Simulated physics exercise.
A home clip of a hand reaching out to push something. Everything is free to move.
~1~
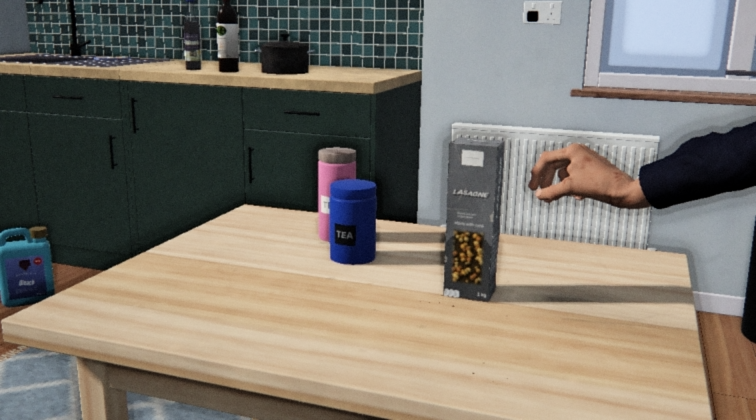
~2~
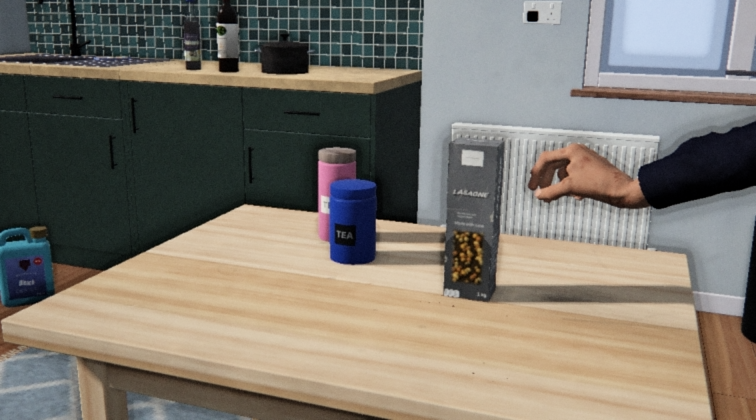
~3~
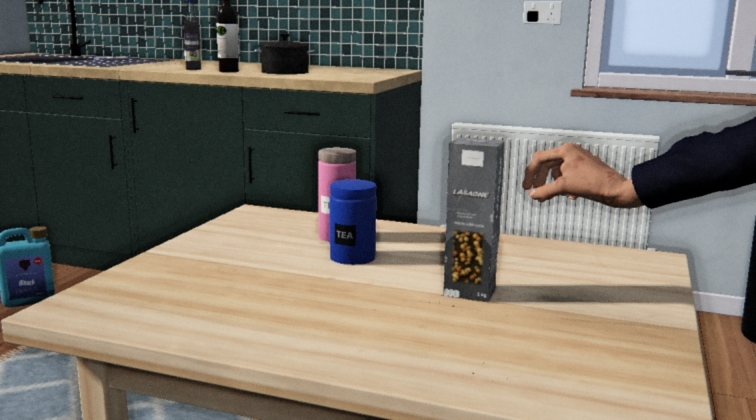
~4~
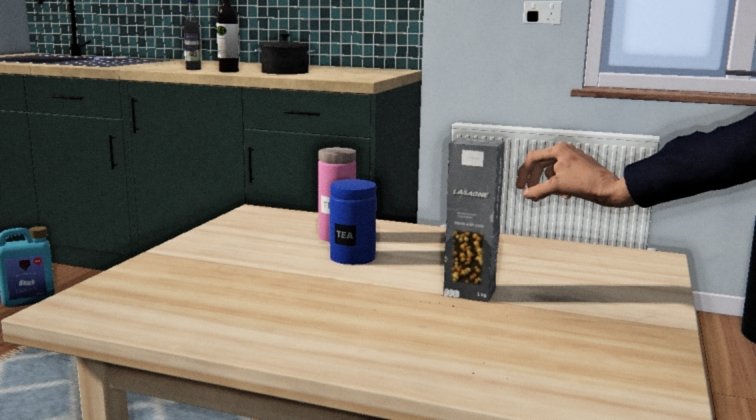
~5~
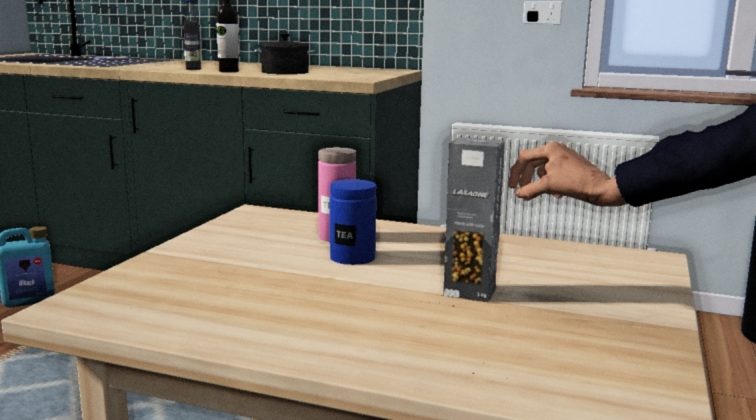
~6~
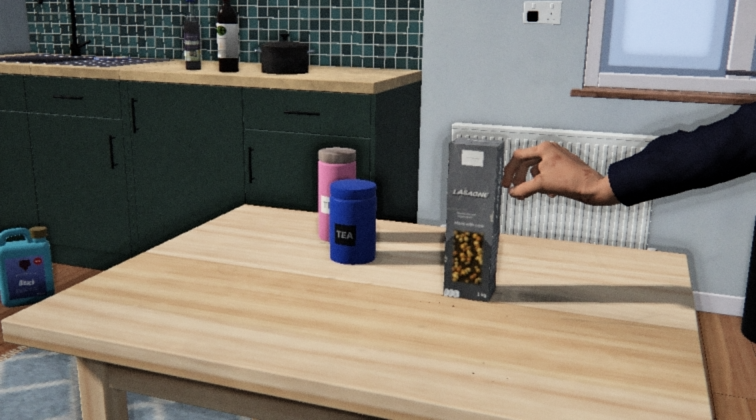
A hand moving slowly left towards a grey carton standing still beside blue and pink canisters on a wooden kitchen table.
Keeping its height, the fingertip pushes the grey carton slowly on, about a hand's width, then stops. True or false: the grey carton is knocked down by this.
True.
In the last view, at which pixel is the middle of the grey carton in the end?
Close to (370, 258) in the last picture.
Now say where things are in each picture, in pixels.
In the first frame, grey carton (473, 220).
In the second frame, grey carton (473, 220).
In the third frame, grey carton (473, 220).
In the fourth frame, grey carton (473, 220).
In the fifth frame, grey carton (473, 220).
In the sixth frame, grey carton (473, 220).
Then, 0.40 s on from there, grey carton turned 13° from how it was put near (456, 214).
Then, 0.80 s on from there, grey carton turned 43° from how it was put near (414, 217).
Then, 0.90 s on from there, grey carton turned 74° from how it was put near (383, 241).
Then, 1.00 s on from there, grey carton on its side near (370, 257).
In the end, toppled on the table, grey carton. At the end, from the last picture's camera, grey carton near (369, 258).
